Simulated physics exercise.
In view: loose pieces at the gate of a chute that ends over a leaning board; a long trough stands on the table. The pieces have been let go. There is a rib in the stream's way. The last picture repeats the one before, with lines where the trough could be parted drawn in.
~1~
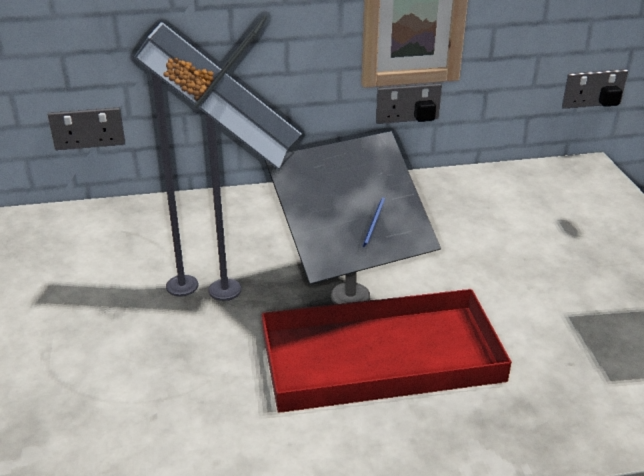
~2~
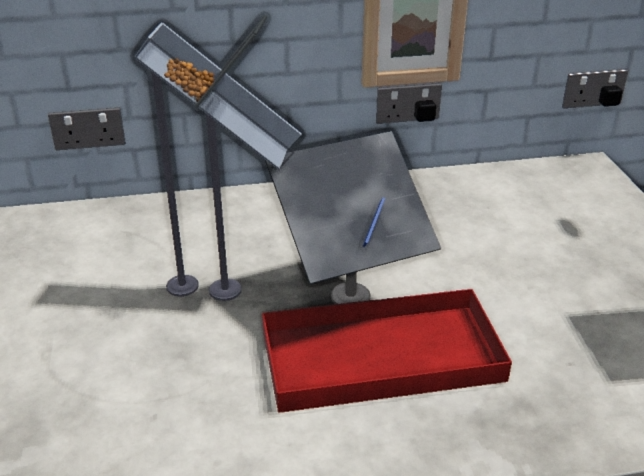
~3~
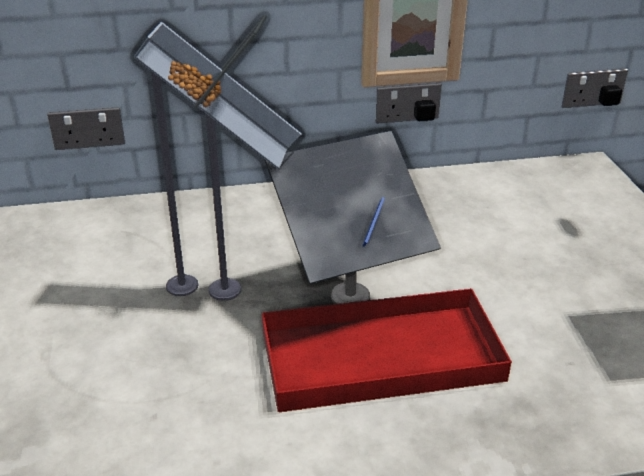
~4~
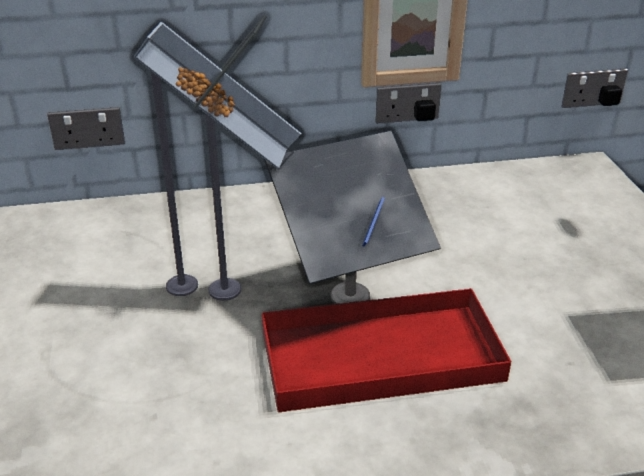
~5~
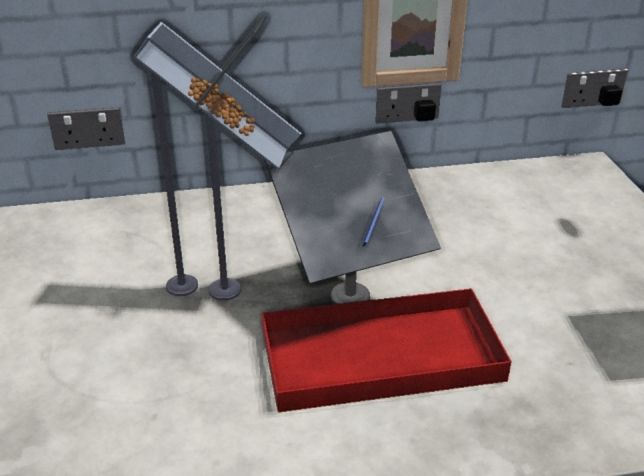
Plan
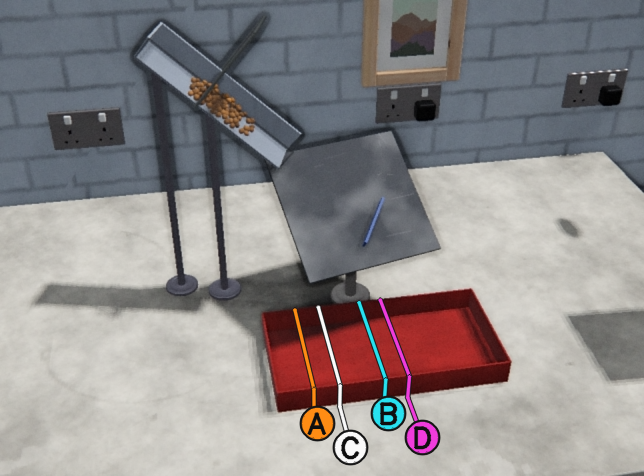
On a pale tabletop against a grey-blue brick wall, a heap of small golden-brown pieces sits high in a sloping metal chute above a tilted dark board and an empty red trough. The pieces begin sliding down to the right, then spread along the chute as they move past its upper half.
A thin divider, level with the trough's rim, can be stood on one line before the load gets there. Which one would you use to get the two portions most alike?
B is best.
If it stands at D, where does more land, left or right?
More lands on the left.
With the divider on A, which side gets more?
The right side.
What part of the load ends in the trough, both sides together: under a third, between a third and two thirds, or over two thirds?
About that: Over two thirds.
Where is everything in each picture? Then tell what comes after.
Load behind the gate at (189, 75), roasted chickpeas; lip of the chute at (283, 159), sloping fairly steeply, in the first picture.
Middle of the board at (353, 203), tilted fairly steeply; middle of its low edge at (378, 265); of its high edge at (330, 144), in the second picture.
Front corners of the trough at (278, 392) and (511, 362), empty; front of the load at (218, 92), in the third picture.
Middle of the load at (209, 90); its front at (231, 110), about a quarter of the way to the lip; rib from (384, 198) to (366, 242), in the fourth picture.
Middle of the load at (216, 103); its front at (252, 130), about half of the way to the lip, in the fifth picture.
On the marked copy, line A crosses the front rim at (313, 388); line B crosses the front rim at (385, 378); line C crosses the front rim at (339, 384); line D crosses the front rim at (409, 375).
Choosing A, of what is caught, none on the left of the divider, all on the right.
Choosing B, of what is caught, about two thirds on the left of the divider, about a third on the right.
Choosing C, of what is caught, a stray few on the left of the divider, nearly all on the right.
Choosing D, of what is caught, most on the left of the divider, a small part on the right.
